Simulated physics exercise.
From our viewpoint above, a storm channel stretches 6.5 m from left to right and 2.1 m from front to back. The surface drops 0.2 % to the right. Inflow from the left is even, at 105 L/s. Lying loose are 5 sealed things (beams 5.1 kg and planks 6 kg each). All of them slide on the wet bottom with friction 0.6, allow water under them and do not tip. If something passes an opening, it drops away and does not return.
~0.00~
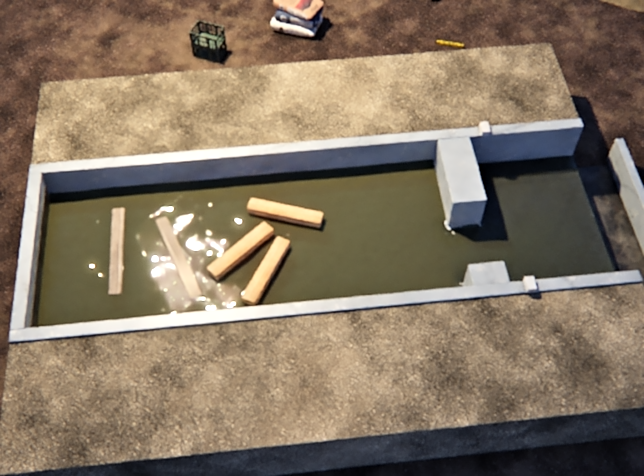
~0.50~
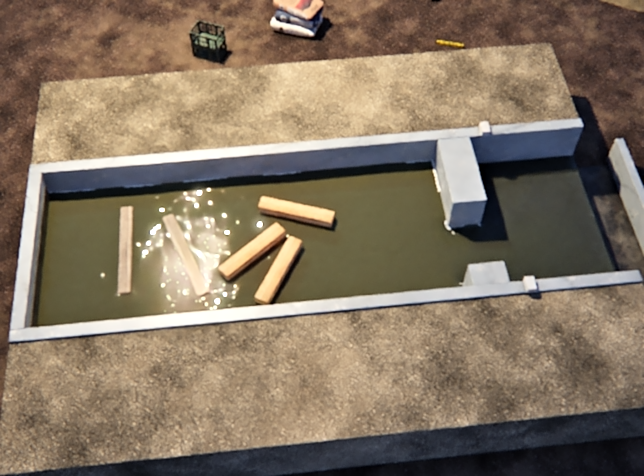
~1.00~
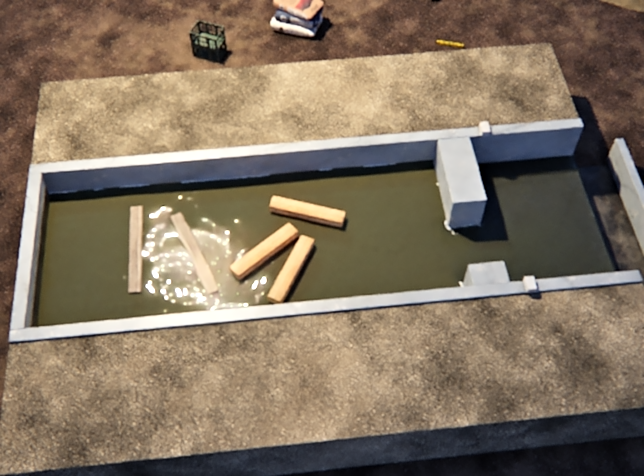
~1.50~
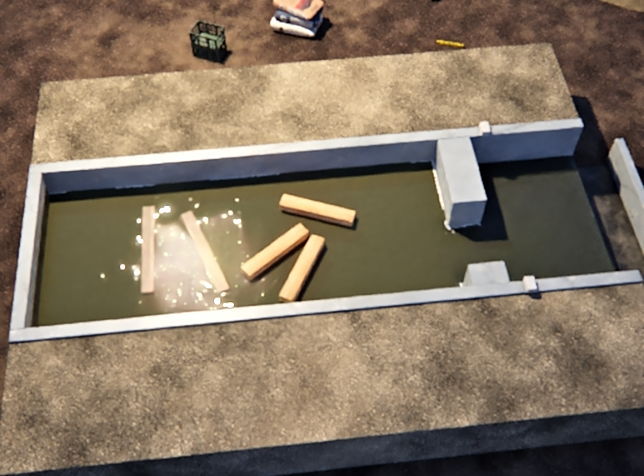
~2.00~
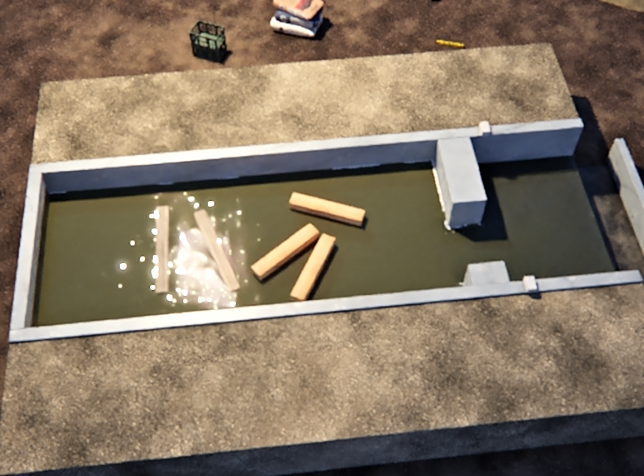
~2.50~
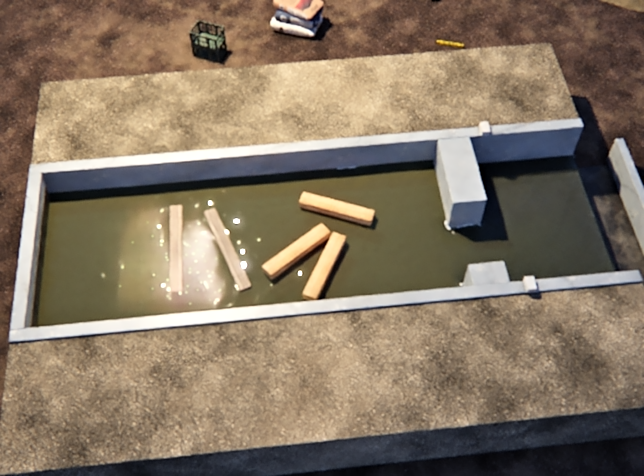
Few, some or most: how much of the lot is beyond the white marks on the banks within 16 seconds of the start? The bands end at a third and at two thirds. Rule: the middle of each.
It is one to two thirds.
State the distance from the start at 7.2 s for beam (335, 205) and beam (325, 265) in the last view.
In order: 300 cm and 300 cm.
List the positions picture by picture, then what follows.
The first picture shows a plank at (117, 250) floats; a beam at (266, 269) floats; 17 cm deep round most things; 0 of 5 have shifted.
The second picture shows a plank at (125, 248) floats, 10 cm from its start; a beam at (279, 268) floats, 14 cm from its start; about 1910 L in view; 5 of 5 have shifted.
The third picture shows a plank at (136, 248) floats, 22 cm from its start; a beam at (291, 267), afloat, 29 cm from its start; 18 cm deep round most things; 5 of 5 have shifted.
The fourth picture shows a plank at (148, 248) floats, 37 cm from its start; a beam at (302, 267), afloat, 41 cm from its start; about 1910 L in view; 5 of 5 have shifted.
The fifth picture shows a plank at (162, 248) floats, 54 cm from its start; a beam at (313, 266), afloat, 54 cm from its start; 18 cm deep round most things; 5 of 5 have shifted.
The sixth picture shows a plank at (176, 247), afloat, 70 cm from its start; a beam at (325, 264) floats, 67 cm from its start; about 1920 L in view; 5 of 5 have shifted.
After 3.5 s 0 of 5 are over the mark; 5 afloat.
After 7.2 s 2 of 5 are over the mark; 4 afloat.
After 12.0 s 3 of 5 are over the mark; 2 afloat.
After 16.0 s 3 of 5 are over the mark; 2 afloat.
